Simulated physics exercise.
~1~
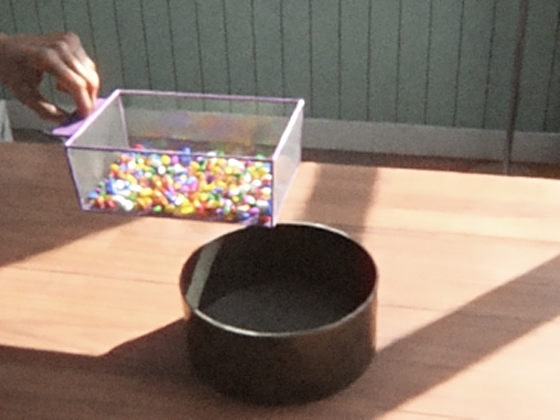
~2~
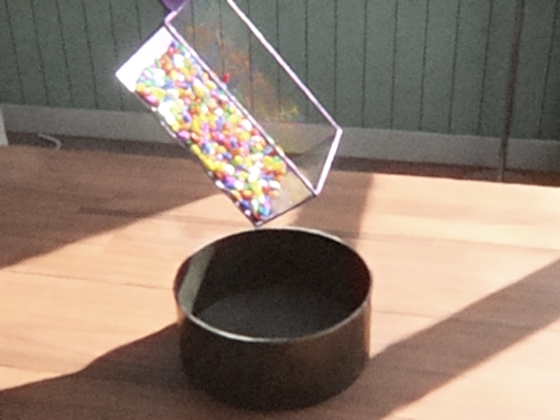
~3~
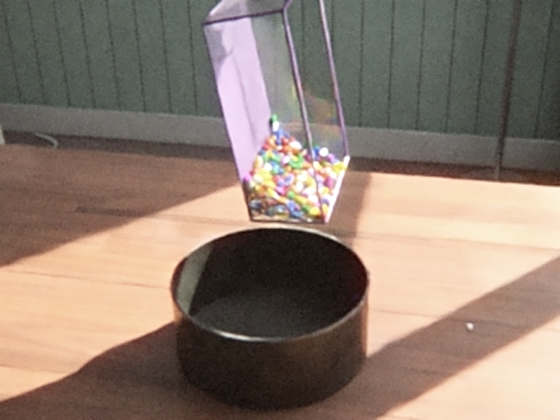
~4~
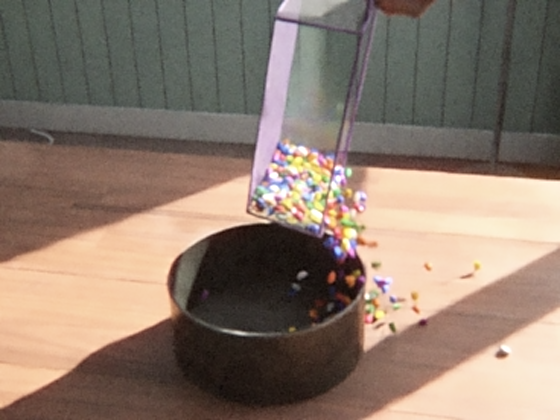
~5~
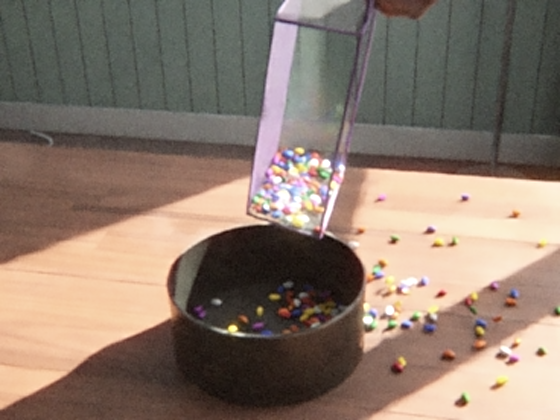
A sunlit wooden tabletop stands before a green panelled wall, seen from slightly above by a gently swaying camera. At the upper left, a hand holds a clear, purple-edged box of colourful jelly beans over a dark round pot. The box tips steeply to the right, and the beans slide into its lower end. It turns upright, then a little past, with a hand visible at the top, and beans spill over the pot's right rim. Finally, some lie in the pot, others are scattered across the table to the right, and many remain in the tilted box.
